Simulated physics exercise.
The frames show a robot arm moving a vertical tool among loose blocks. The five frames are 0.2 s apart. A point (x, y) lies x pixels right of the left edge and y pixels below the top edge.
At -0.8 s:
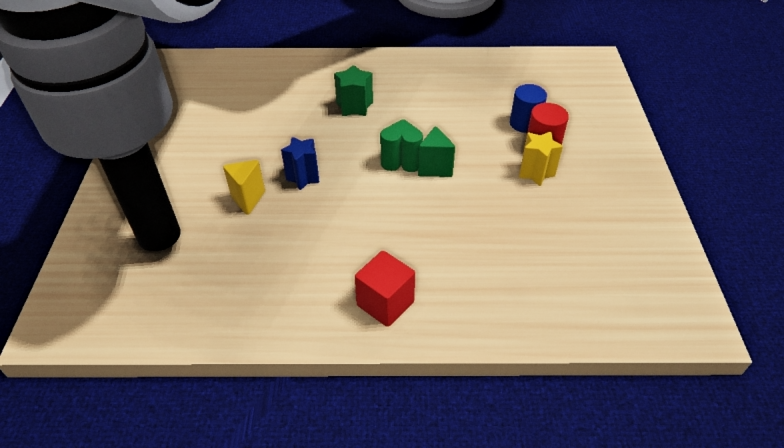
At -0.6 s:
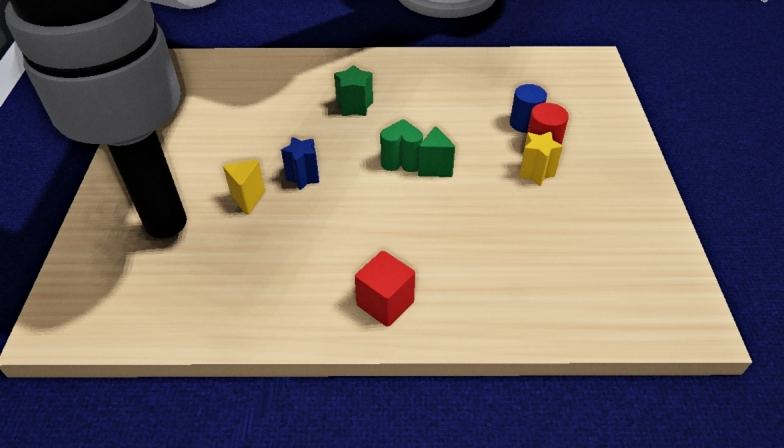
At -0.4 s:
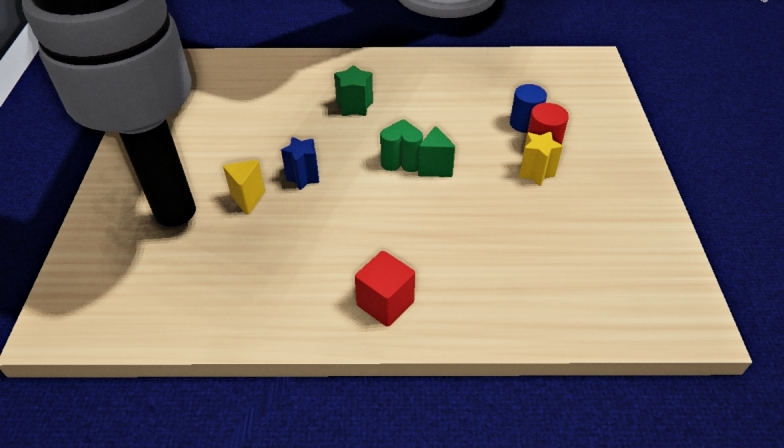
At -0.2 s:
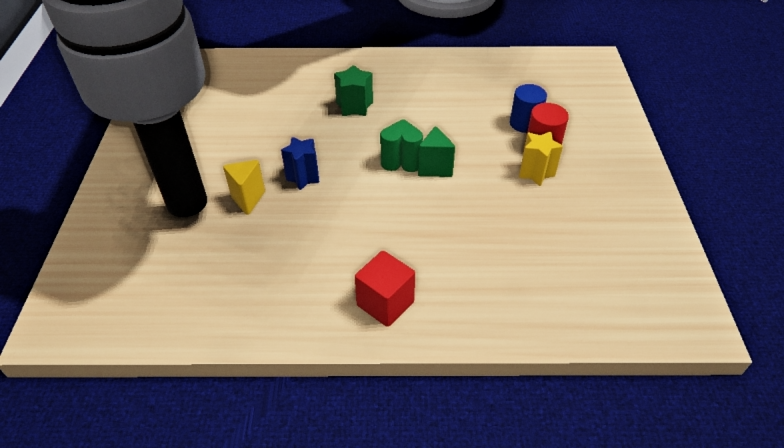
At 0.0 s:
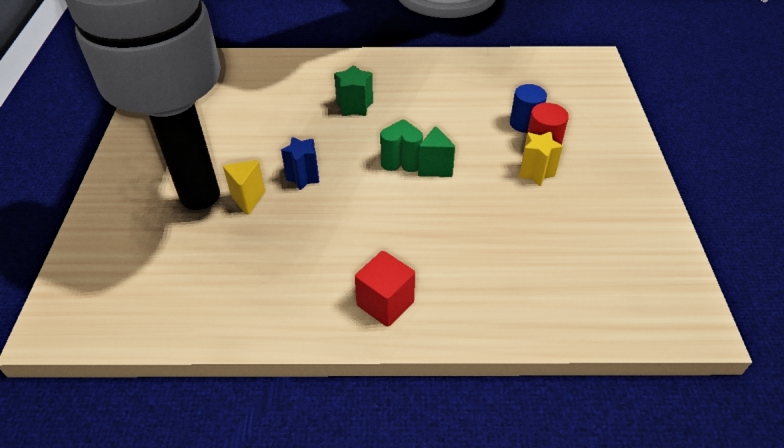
On a pale wooden board over dark blue fabric, a gray robot arm holds a black vertical tool at the left, near scattered red, green, blue and yellow blocks. The tool slides steadily right and slightly away from the viewer, closing the gap to the yellow triangle, while every block stays still.
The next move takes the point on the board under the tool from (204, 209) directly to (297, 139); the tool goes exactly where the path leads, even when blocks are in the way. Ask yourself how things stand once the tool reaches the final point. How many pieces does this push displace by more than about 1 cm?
It shifts a single block.
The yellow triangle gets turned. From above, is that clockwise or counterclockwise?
Its rotation is clockwise.
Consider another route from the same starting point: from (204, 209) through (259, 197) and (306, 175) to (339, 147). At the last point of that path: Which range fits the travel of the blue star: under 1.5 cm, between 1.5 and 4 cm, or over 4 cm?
Its displacement is above 4 cm.
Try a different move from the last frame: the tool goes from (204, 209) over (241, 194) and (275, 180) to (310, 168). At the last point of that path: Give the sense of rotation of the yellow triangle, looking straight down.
Clockwise, looking down.
On the path given first. One third of the way, tool (234, 171); yellow triangle (255, 163), turned 65° clockwise.
Two thirds of the way, tool (265, 148); yellow triangle (256, 163), turned 70° clockwise.
At the end, tool (295, 127); yellow triangle (256, 163), turned 70° clockwise; blue star in place.
